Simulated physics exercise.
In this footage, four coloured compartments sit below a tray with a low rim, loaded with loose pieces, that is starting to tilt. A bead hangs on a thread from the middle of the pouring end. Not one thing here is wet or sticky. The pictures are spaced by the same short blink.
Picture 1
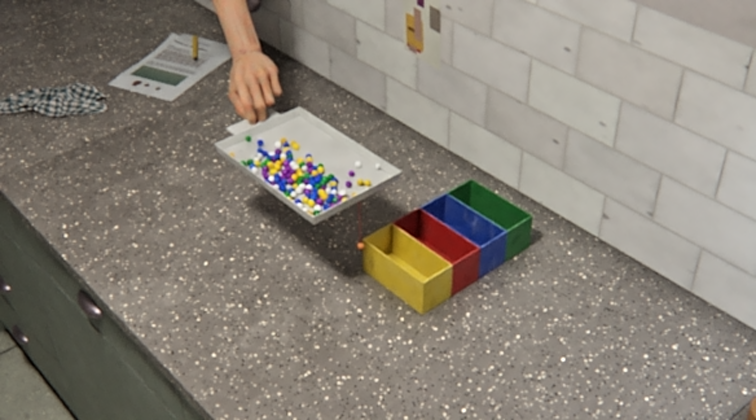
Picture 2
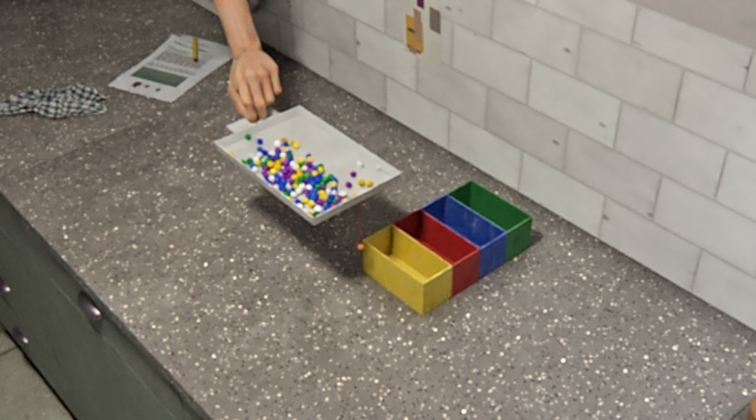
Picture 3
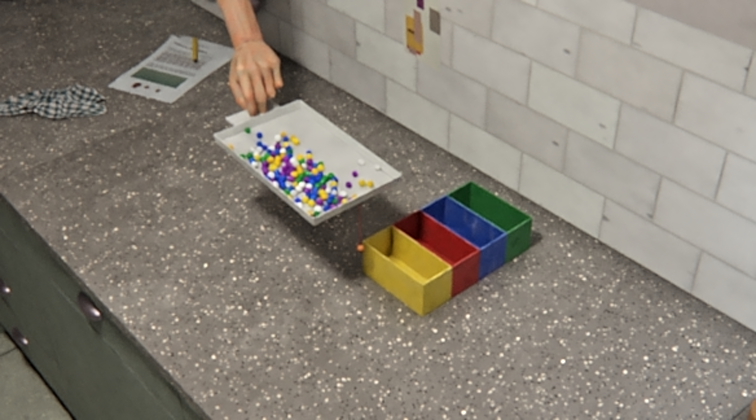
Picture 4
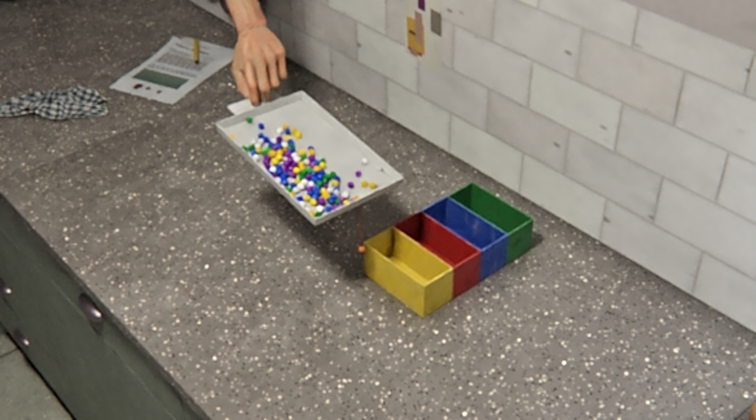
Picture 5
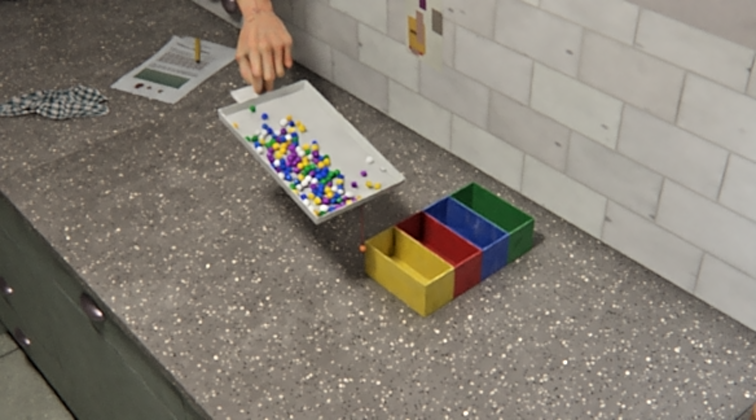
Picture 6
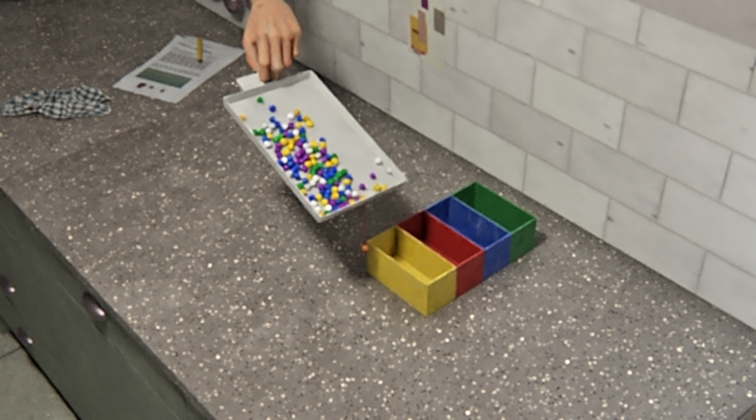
The clip opens on a hand holding a white tray of multicoloured beads above a speckled counter, beside a box with yellow, red, blue and green compartments. The hand slowly raises its end of the tray, steepening the slope, and then the beads shift and spread down toward the lower end.
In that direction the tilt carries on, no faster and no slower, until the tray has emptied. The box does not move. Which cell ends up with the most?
The yellow cell.
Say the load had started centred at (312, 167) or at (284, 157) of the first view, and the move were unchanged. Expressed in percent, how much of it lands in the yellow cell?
It would be roughly 60 per cent for the first and roughly 60 per cent for the second.
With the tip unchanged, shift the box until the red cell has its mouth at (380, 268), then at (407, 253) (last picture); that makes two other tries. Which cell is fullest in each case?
Run one gives the blue cell; run two gives the cell in red.
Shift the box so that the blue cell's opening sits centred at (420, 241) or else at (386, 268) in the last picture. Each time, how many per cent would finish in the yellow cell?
10% for the first placement, 0% for the second.
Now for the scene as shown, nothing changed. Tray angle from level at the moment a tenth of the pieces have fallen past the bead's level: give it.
Roughly 75 degrees of tilt.
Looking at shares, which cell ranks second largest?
Behind the top one comes red.
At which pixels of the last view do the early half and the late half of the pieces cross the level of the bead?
Near (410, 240) to start, and near (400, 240) afterwards.
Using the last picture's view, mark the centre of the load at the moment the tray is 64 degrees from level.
(375, 186).
Just after the last frame, tray tipped steeply; the larger part on the tray; just a few in the yellow cell; about a tenth falling or outside the box.
A moment on, tray tipped past a quarter turn; roughly a quarter on the tray; roughly a third in the yellow cell; about a tenth in the red cell; roughly a third falling or outside the box.
Further on, tray tipped past a quarter turn; roughly half in the yellow cell; about a tenth in the red cell; just a few in the blue cell; roughly a quarter falling or outside the box.
When it is over, tray tipped past a quarter turn; roughly half in the yellow cell; about a tenth in the red cell; just a few in the blue cell; not one in the green cell; roughly a quarter outside the box.
